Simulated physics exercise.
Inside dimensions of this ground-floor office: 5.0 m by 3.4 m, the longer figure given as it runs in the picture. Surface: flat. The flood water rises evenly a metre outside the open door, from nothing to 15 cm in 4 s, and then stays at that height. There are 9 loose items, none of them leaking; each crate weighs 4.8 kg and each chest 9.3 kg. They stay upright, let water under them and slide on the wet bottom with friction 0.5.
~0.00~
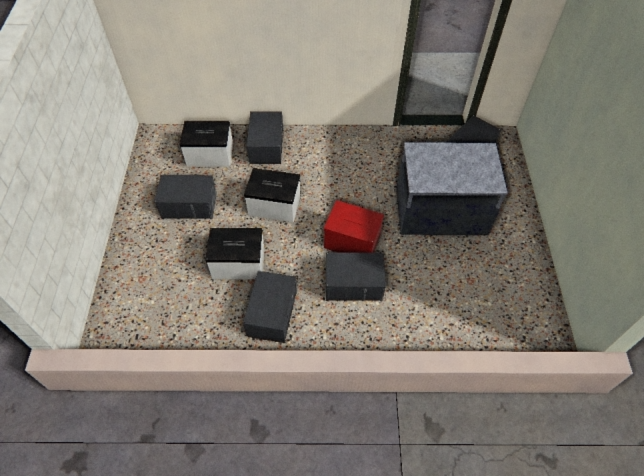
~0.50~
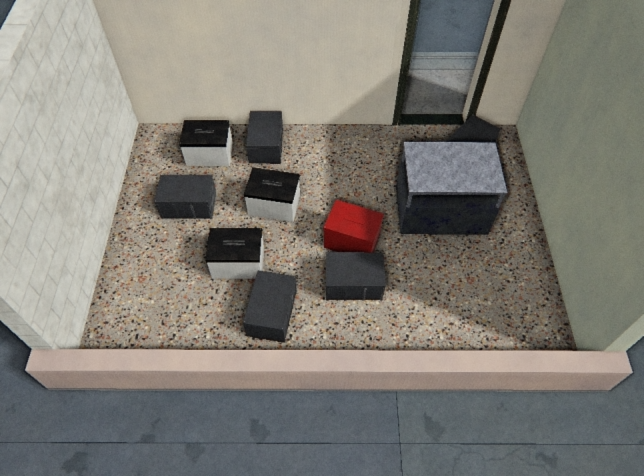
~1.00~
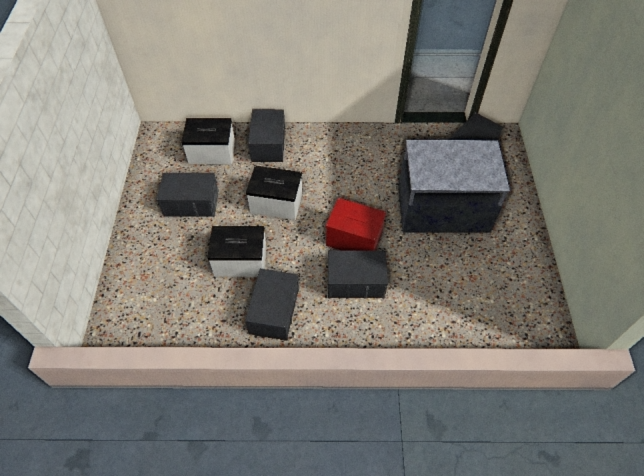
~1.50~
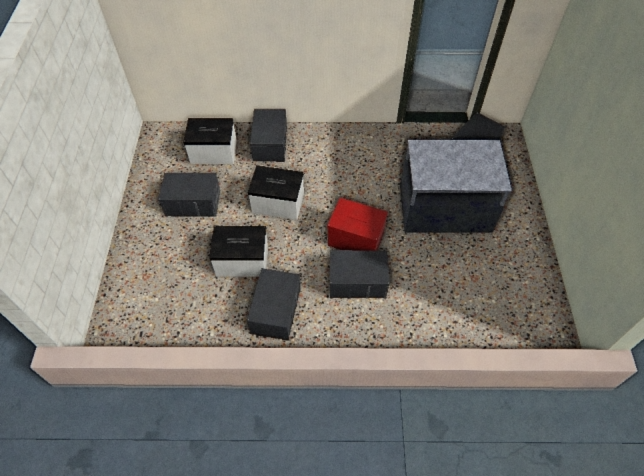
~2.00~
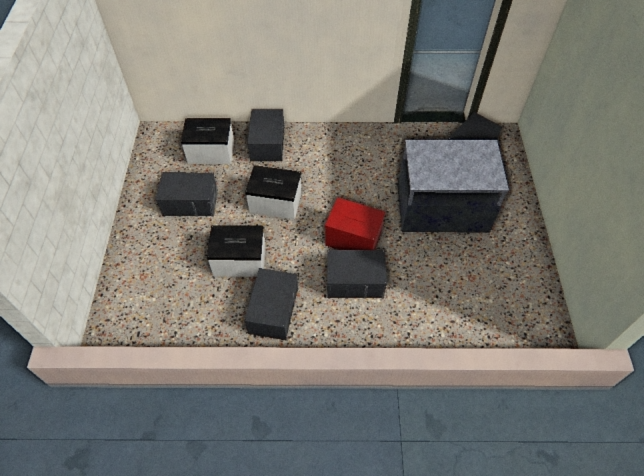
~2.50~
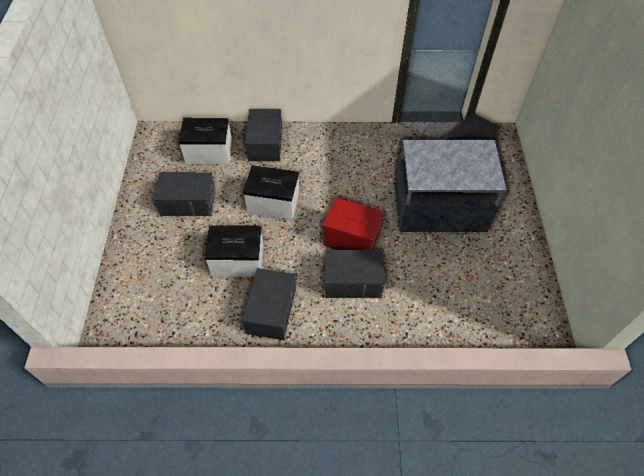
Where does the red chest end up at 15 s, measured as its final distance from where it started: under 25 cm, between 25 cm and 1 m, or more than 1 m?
My guess is it barely budges.
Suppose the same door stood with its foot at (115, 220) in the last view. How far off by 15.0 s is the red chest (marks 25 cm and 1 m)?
As for the red chest, it winds up a long way off.
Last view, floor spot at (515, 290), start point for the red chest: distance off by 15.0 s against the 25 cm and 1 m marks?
Outcome - it ends up well away.
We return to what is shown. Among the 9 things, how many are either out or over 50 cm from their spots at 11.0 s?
By then the count is 0.
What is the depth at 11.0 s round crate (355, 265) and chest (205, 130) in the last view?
About 3 and 3 cm.
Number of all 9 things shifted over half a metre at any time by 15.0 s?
The answer here is 4.
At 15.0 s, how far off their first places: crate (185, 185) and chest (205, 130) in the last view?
Net displacement, in order: 100 cm; 30 cm.
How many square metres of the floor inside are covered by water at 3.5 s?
Near 1.0 m2 in all.
After 3.5 s the red chest is near (353, 218), 0.0 m from its start, aground; 0 afloat.
After 6.8 s the red chest is near (353, 218), 0.0 m from its start, aground; 1 afloat.
After 11.0 s the red chest is near (353, 218), 0.0 m from its start, aground; 5 afloat.
After 15.0 s the red chest is near (356, 220), 0.0 m from its start, afloat; 9 afloat.
